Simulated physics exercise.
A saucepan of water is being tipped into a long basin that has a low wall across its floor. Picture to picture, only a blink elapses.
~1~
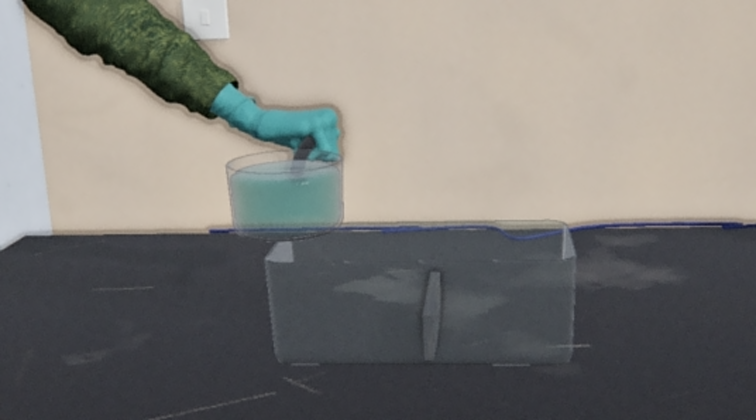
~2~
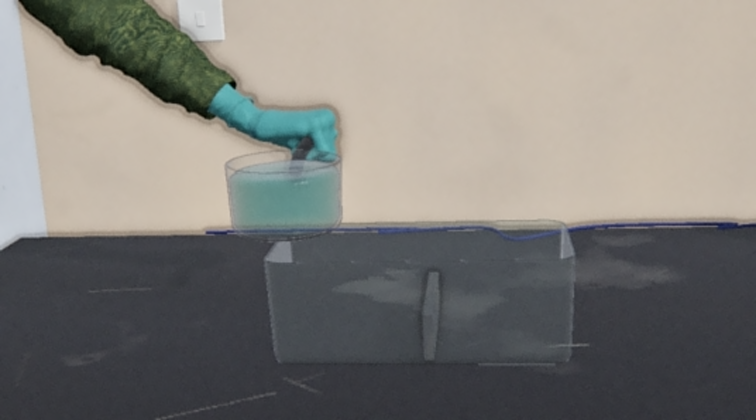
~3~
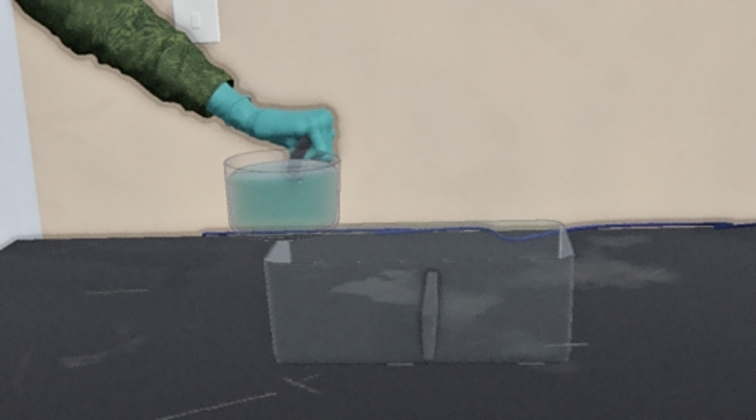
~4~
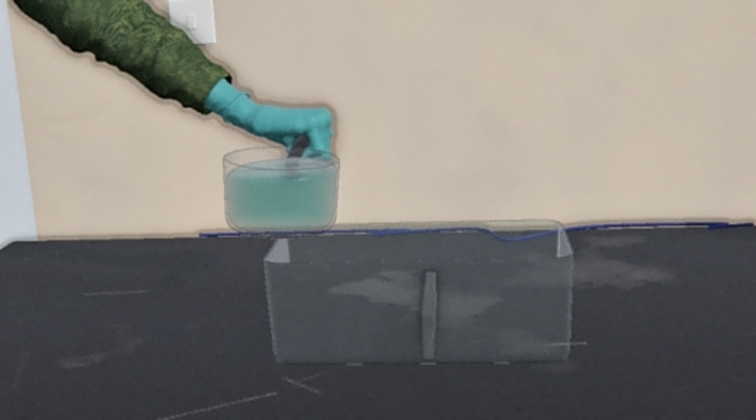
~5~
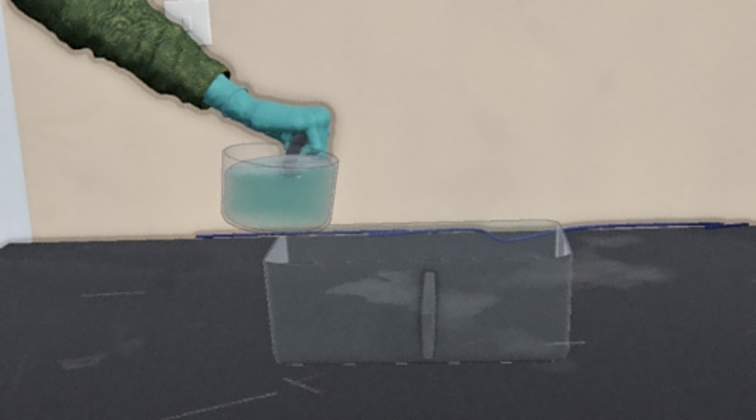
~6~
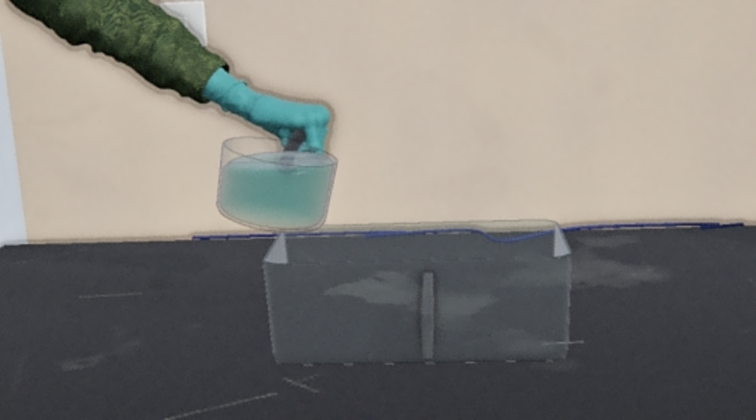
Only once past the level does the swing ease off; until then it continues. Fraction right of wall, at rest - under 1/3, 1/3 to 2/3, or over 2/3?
The share right of the wall fails to exceed two thirds but reaches one third.
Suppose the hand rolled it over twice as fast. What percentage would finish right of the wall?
Something like 70 percent.
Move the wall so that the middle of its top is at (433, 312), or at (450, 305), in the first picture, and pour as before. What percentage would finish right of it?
Try one about 60 %, try two about 20 %.
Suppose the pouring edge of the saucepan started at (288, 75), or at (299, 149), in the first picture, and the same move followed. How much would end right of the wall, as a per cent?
Near 10 per cent for the first start, near 0 per cent for the second.
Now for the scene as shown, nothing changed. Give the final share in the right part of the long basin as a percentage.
Around 50 %.
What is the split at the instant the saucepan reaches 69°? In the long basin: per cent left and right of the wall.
I'd put the left part near 20 per cent and the right part near 0.
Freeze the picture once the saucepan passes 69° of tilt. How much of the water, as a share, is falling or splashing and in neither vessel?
It's close to 25 percent.
A moment on, the saucepan is tipped part way and 54 per cent is still to pour, 18 is left of the wall and 1 right of it.
Next, the saucepan is tipped right over and 6 per cent is still to pour, 36 is left of the wall and 49 right of it.
Then the saucepan is tipped right over and 0 per cent is still to pour, 49 is left of the wall and 50 right of it.
Later the saucepan is tipped right over and 0 per cent is still to pour, 49 is left of the wall and 50 right of it.
Finally, 49 per cent lies left of the wall, 50 right of it and 1 outside.
